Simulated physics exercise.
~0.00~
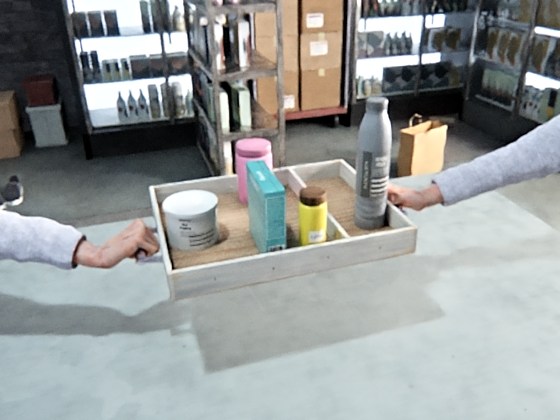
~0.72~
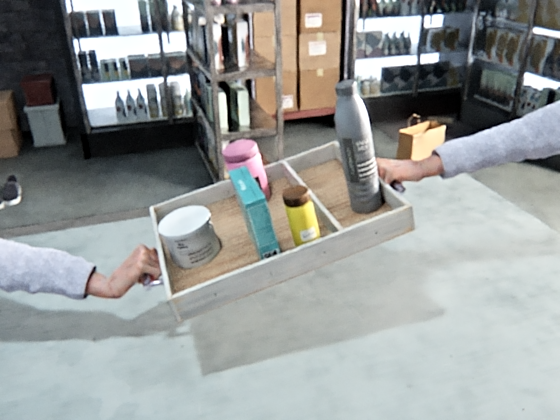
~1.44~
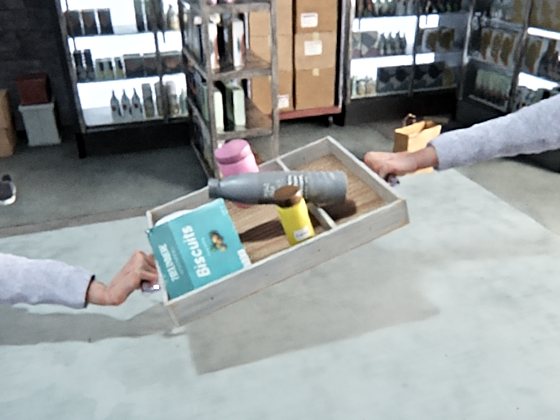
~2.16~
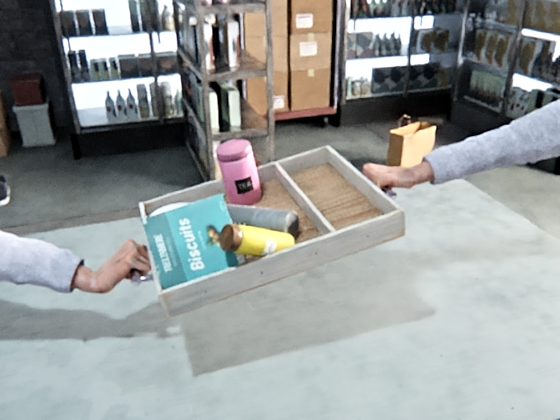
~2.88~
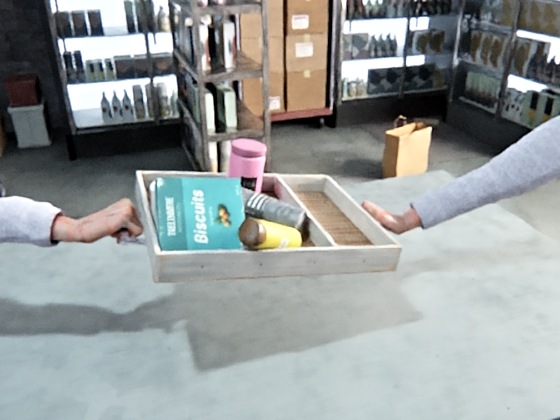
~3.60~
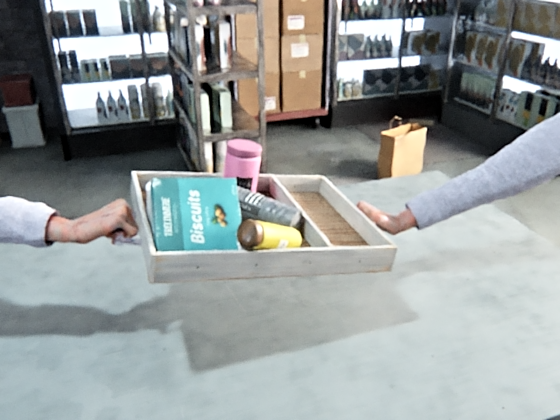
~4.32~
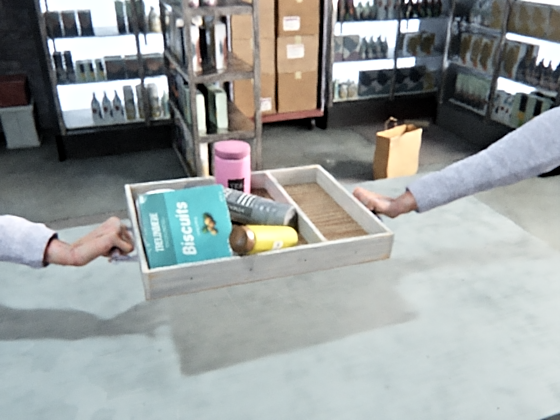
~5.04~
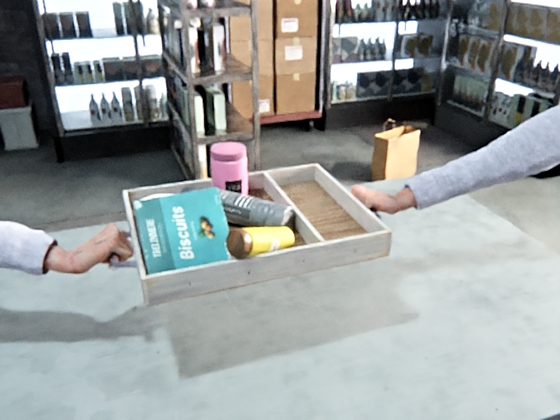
A shallow wooden tray, held by a hand at each end above a pale table, carries a white tub, a pink jar, a turquoise biscuit packet, a yellow shaker and a tall grey bottle, all upright. The hands tip it down to the left, and the bottle topples leftward across the divider while the packet falls over in front of the tub, hiding it. As the tray eases back, the yellow shaker goes over too. The tray then dips gently to the right and returns to level. The bottle, packet and shaker stay lying down, with the pink jar standing behind them.
